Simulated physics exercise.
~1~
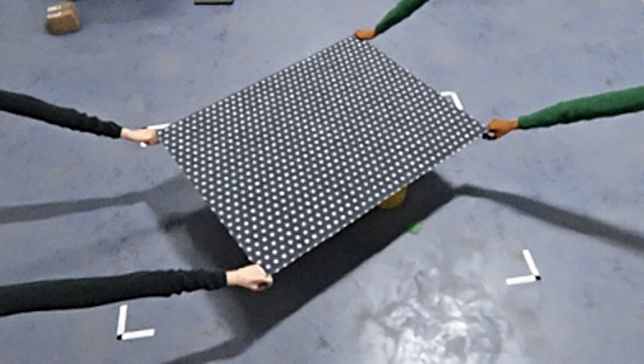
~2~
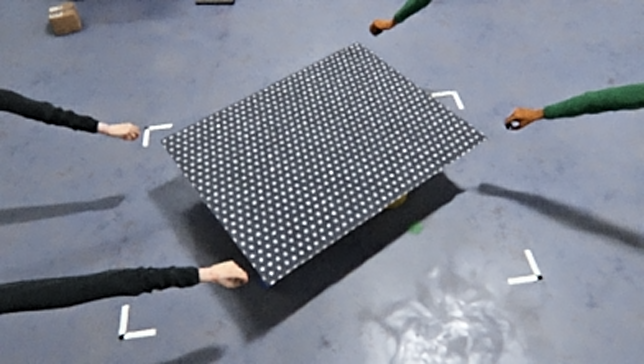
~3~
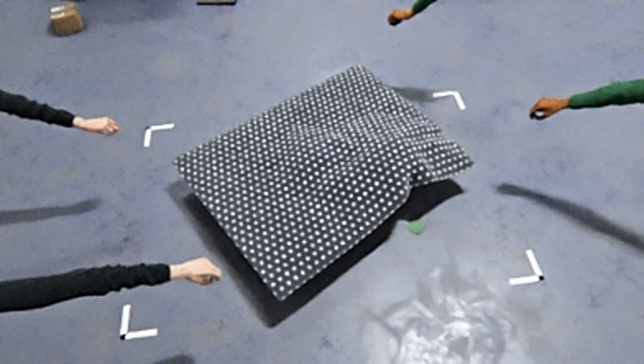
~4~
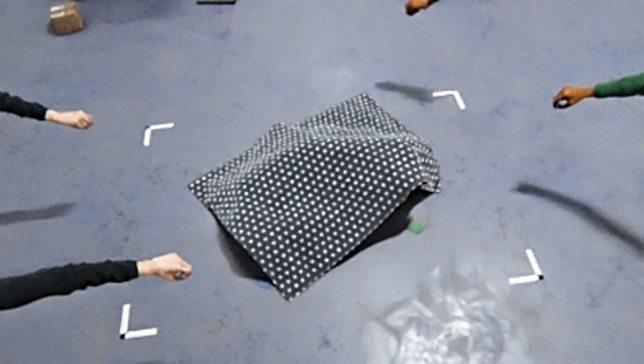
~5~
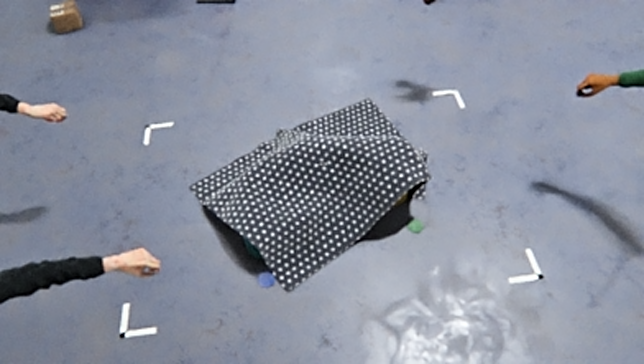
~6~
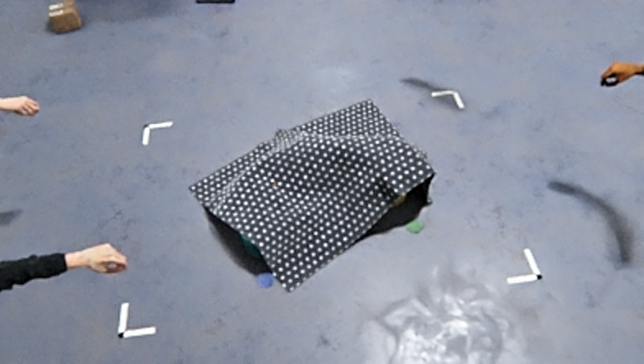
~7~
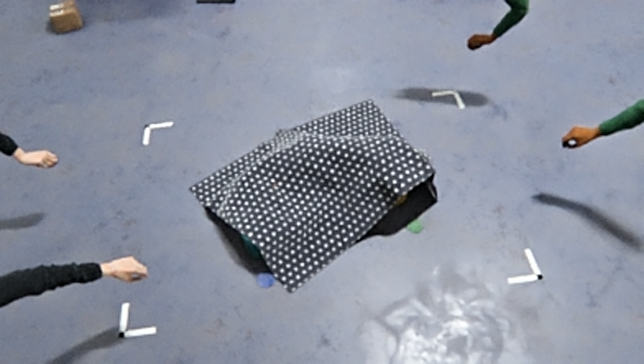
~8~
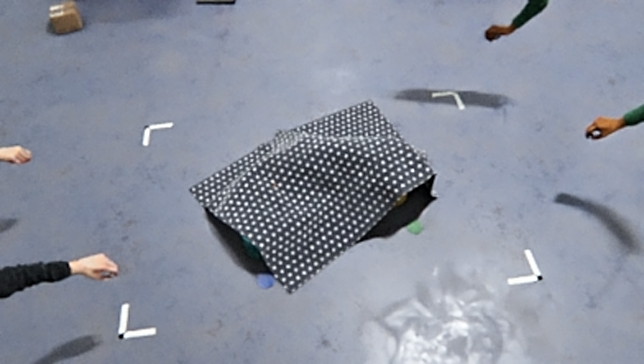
A dark cloth with white dots is stretched flat by four hands above a grey-blue warehouse floor, seen from above by a slightly swaying camera. Two black-sleeved arms hold it on the left and two green-sleeved arms on the right, with white corner marks around it and a small brown box at the upper left. The hands open and draw back, and the cloth drops, its right side buckling first. It settles into a tented, creased heap over hidden things, while the arms hover near the edges. At the end, a blue disc shows at its lower edge and a green plate lies uncovered to the right.
